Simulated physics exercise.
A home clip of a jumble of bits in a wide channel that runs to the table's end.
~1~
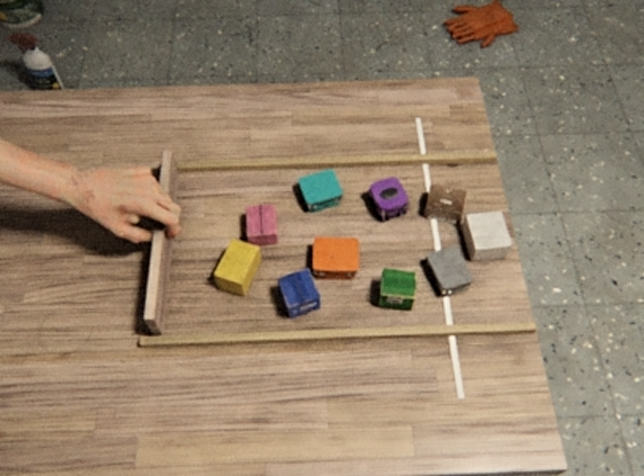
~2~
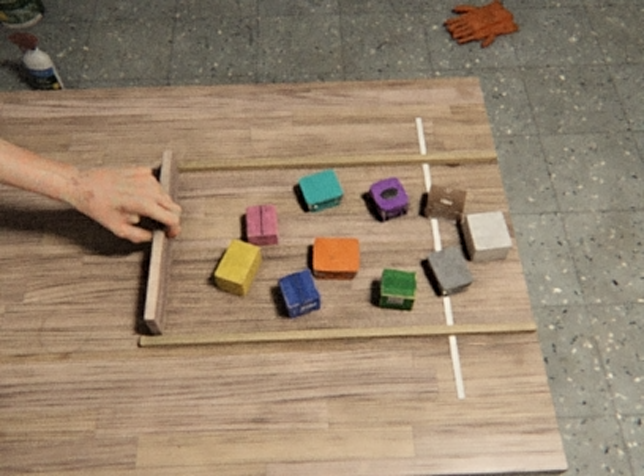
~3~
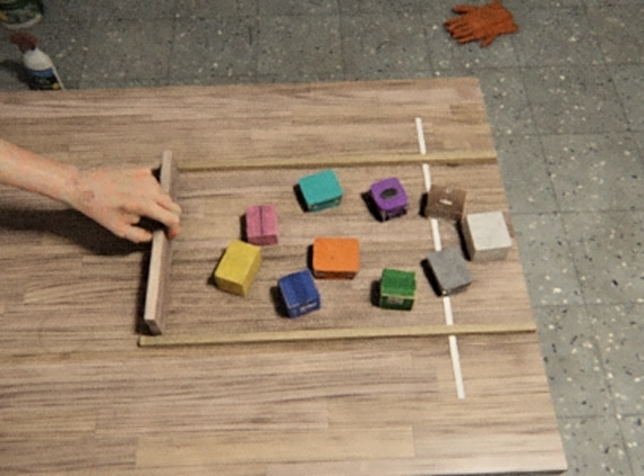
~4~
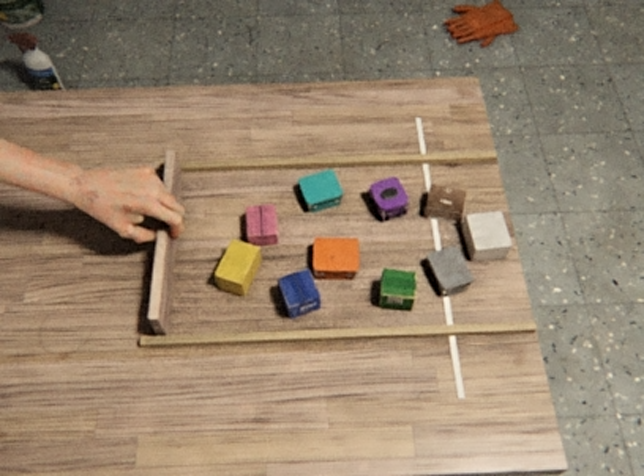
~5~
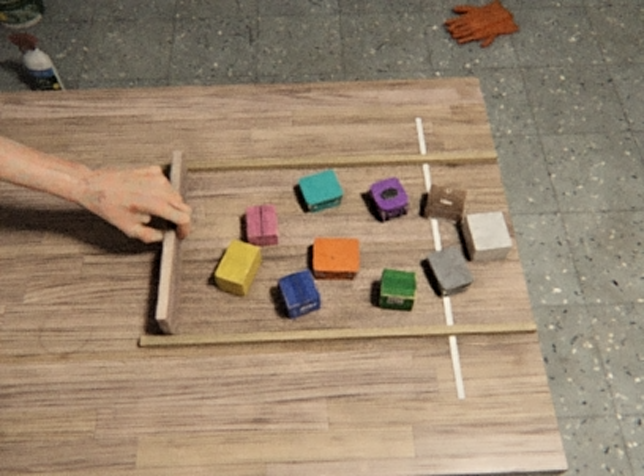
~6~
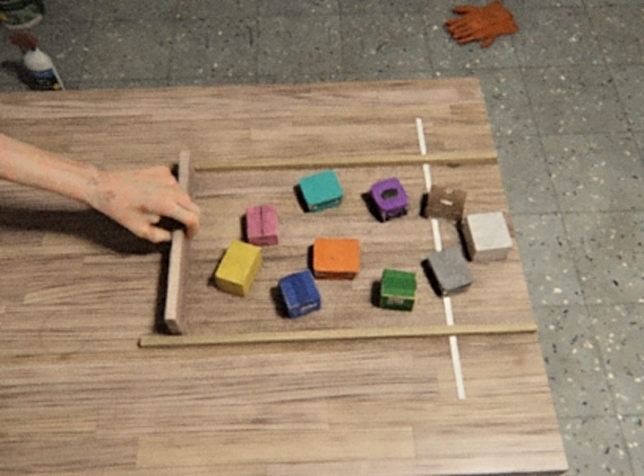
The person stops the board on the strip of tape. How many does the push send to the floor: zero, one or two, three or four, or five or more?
Outcome: The number that fall off is three or four.
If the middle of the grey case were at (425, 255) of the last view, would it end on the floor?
From there it tumbles off.
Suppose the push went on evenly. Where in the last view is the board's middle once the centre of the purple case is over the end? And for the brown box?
At (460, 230) for the purple case; at (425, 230) for the brown box.
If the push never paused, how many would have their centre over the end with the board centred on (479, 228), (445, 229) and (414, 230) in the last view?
Place by place, 6, 3 and 0.
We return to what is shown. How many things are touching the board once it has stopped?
It touches 4.
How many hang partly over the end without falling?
That would be 0.
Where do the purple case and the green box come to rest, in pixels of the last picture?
The purple case at (485, 199), the green box at (498, 285).
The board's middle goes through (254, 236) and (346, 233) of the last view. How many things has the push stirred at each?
At the one place 2, at the other 7.
Early on, none off yet; white block at rest near (487, 237); brown box at rest near (446, 204); grey case at rest near (449, 272).
A while later, none off yet; white block at rest near (487, 237); brown box at rest near (446, 204); grey case at rest near (453, 273).
Finally, the number that fall off is three or four; lost, grey case, brown box and white block.
